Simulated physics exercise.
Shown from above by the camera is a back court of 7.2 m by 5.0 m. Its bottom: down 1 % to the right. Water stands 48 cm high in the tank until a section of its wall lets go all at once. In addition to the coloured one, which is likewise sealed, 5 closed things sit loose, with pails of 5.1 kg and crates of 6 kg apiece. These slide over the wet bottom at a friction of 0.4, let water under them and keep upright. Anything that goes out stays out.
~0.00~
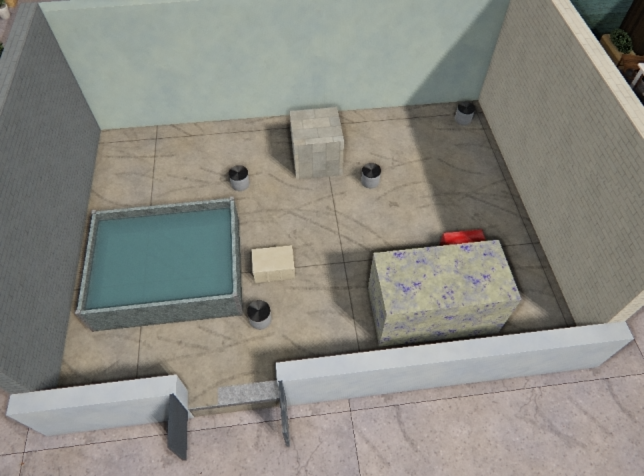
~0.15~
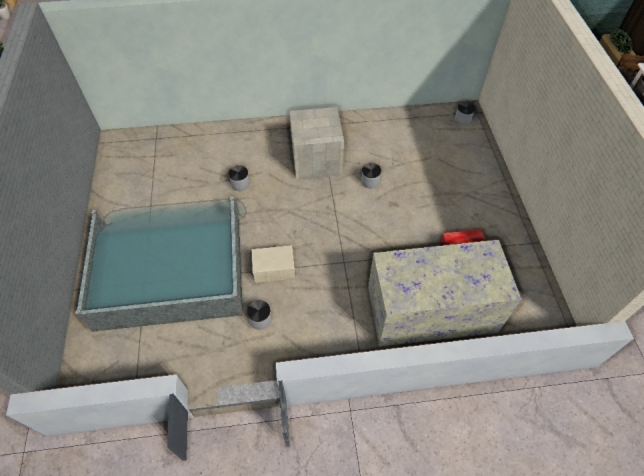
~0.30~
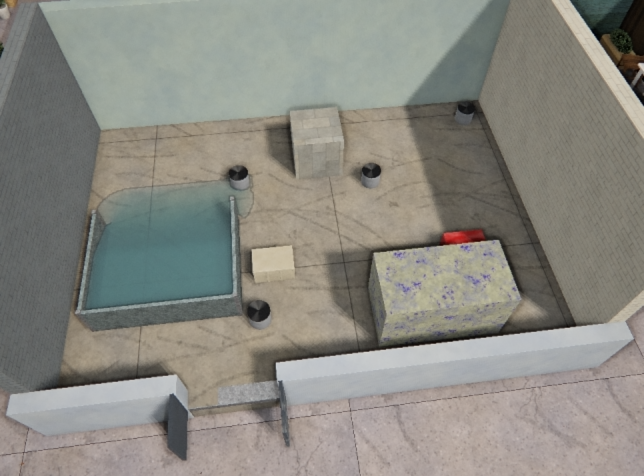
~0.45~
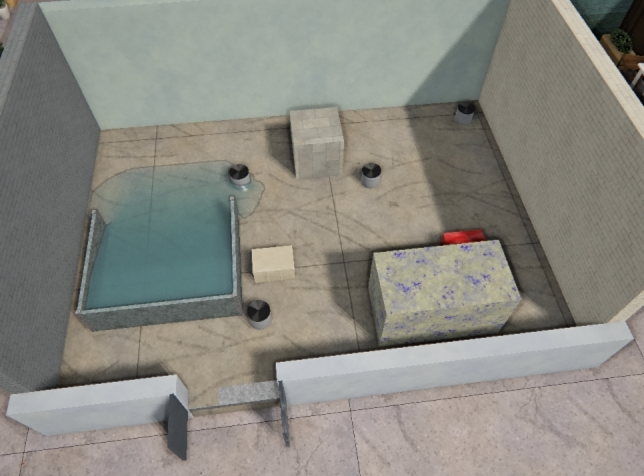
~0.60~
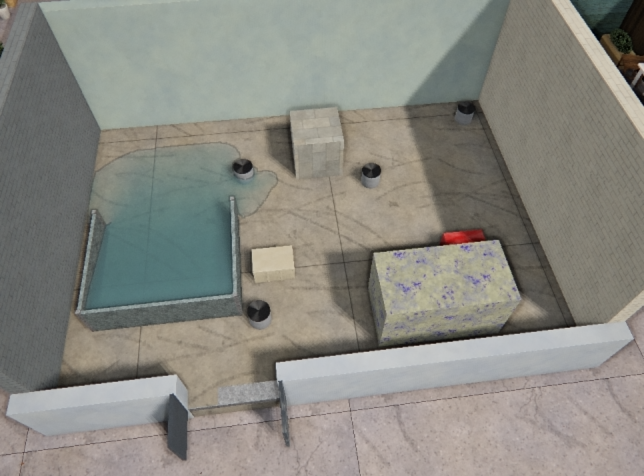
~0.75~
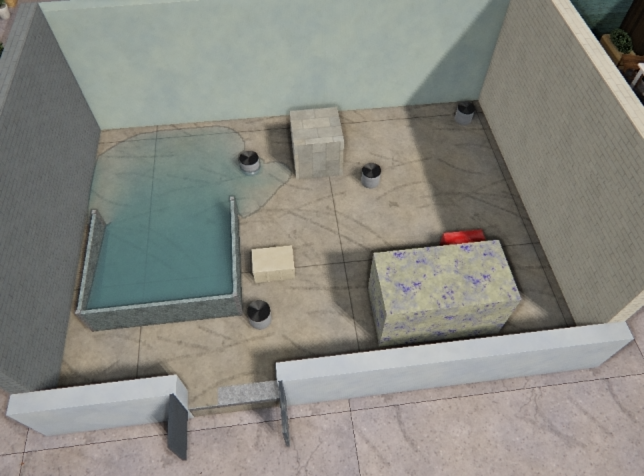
The clip opens on a walled court seen from above, with a water-filled tank at left among scattered pails, pale crates and a small red crate. The tank's far side opens and water spreads across the floor toward the back wall, surrounding the nearest pail and nudging it slightly right.
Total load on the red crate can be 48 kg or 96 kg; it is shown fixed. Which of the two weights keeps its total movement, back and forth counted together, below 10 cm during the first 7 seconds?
The lighter one.
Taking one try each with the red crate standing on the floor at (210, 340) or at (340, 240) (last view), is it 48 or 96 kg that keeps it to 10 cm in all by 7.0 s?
Try 1: Lesser mass sufficient. Try 2: Lesser mass sufficient.
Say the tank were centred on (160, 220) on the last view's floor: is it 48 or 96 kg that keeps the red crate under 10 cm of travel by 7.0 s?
In that case, simply put, the lighter one does it.
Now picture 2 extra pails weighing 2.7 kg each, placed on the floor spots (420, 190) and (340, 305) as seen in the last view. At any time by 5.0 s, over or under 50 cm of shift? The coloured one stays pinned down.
Result, in order - below threshold; below threshold.
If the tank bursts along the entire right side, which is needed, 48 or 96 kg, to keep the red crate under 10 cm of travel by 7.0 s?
Well, in that case only the heavy one does.
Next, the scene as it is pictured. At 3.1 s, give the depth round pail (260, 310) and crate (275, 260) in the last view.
0 and 0 cm.
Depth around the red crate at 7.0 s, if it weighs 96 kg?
Close to 7 cm deep.
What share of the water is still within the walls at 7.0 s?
I'd say some 100 percent hasn't gone yet.
After 1.4 s the red crate would be 0 cm from its start with 48 kg and 0 cm from its start with 96 kg; 0 cm of water round it then.
After 3.1 s the red crate would be 0 cm from its start with 48 kg and 0 cm from its start with 96 kg; 0 cm of water round it then.
After 4.9 s the red crate would be 0 cm from its start with 48 kg and 0 cm from its start with 96 kg; 0 cm of water round it then.
After 7.0 s the red crate would be 0 cm from its start with 48 kg and 0 cm from its start with 96 kg; 7 cm of water round it then.
